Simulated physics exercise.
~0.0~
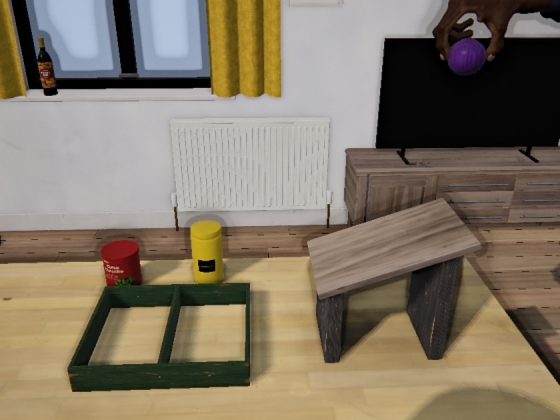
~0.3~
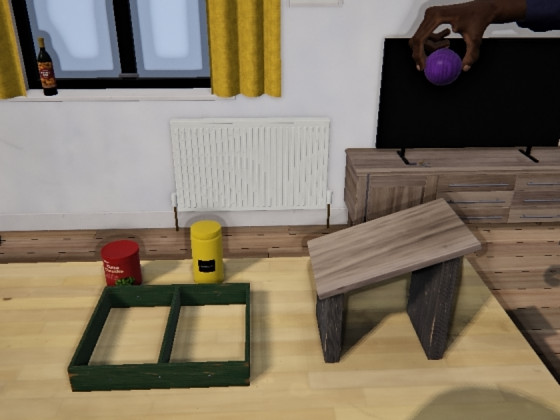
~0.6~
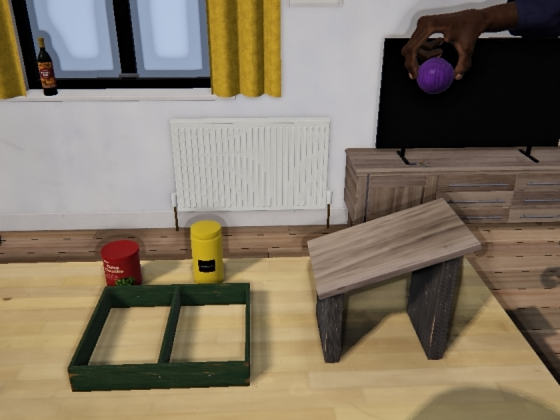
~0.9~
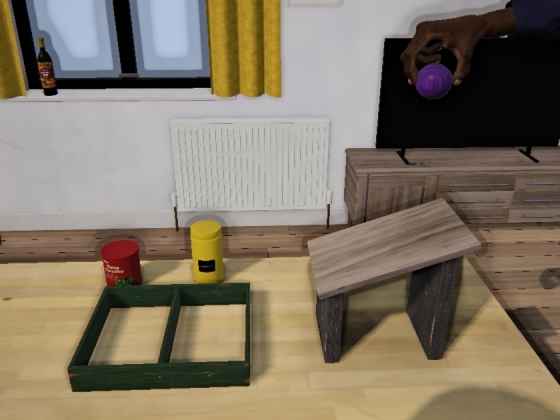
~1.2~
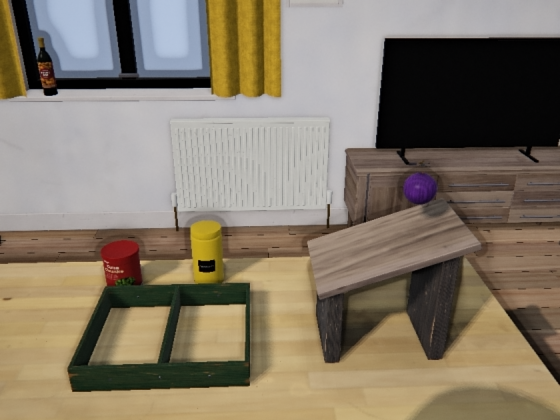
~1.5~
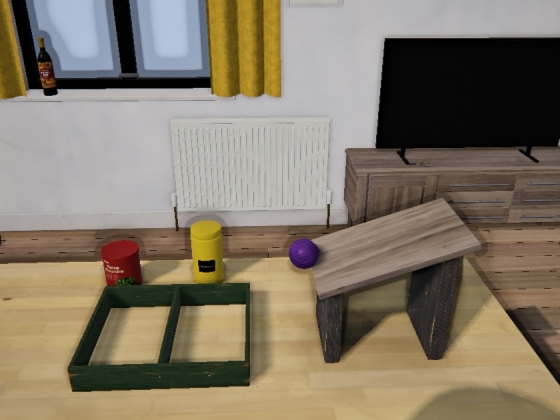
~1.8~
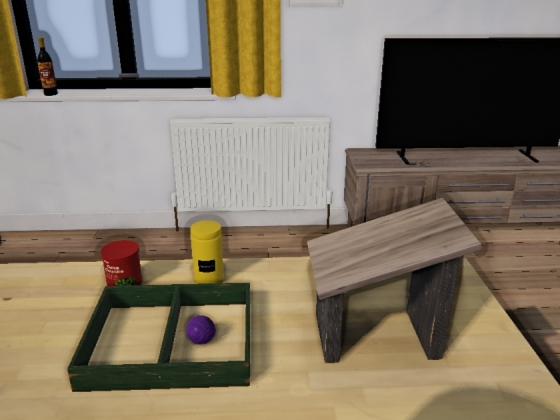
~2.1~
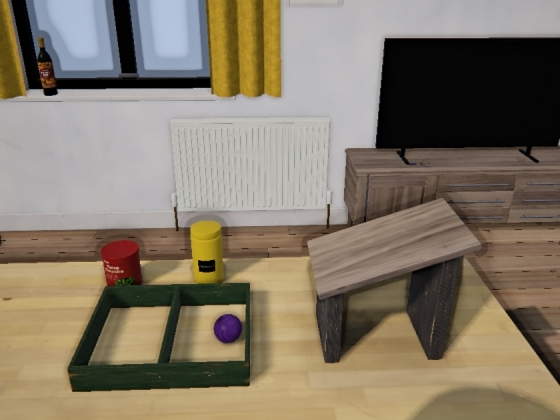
A hand releasing a small purple ball onto a sloping wooden board, the ball rolling down left into the green tray's right-hand bay.
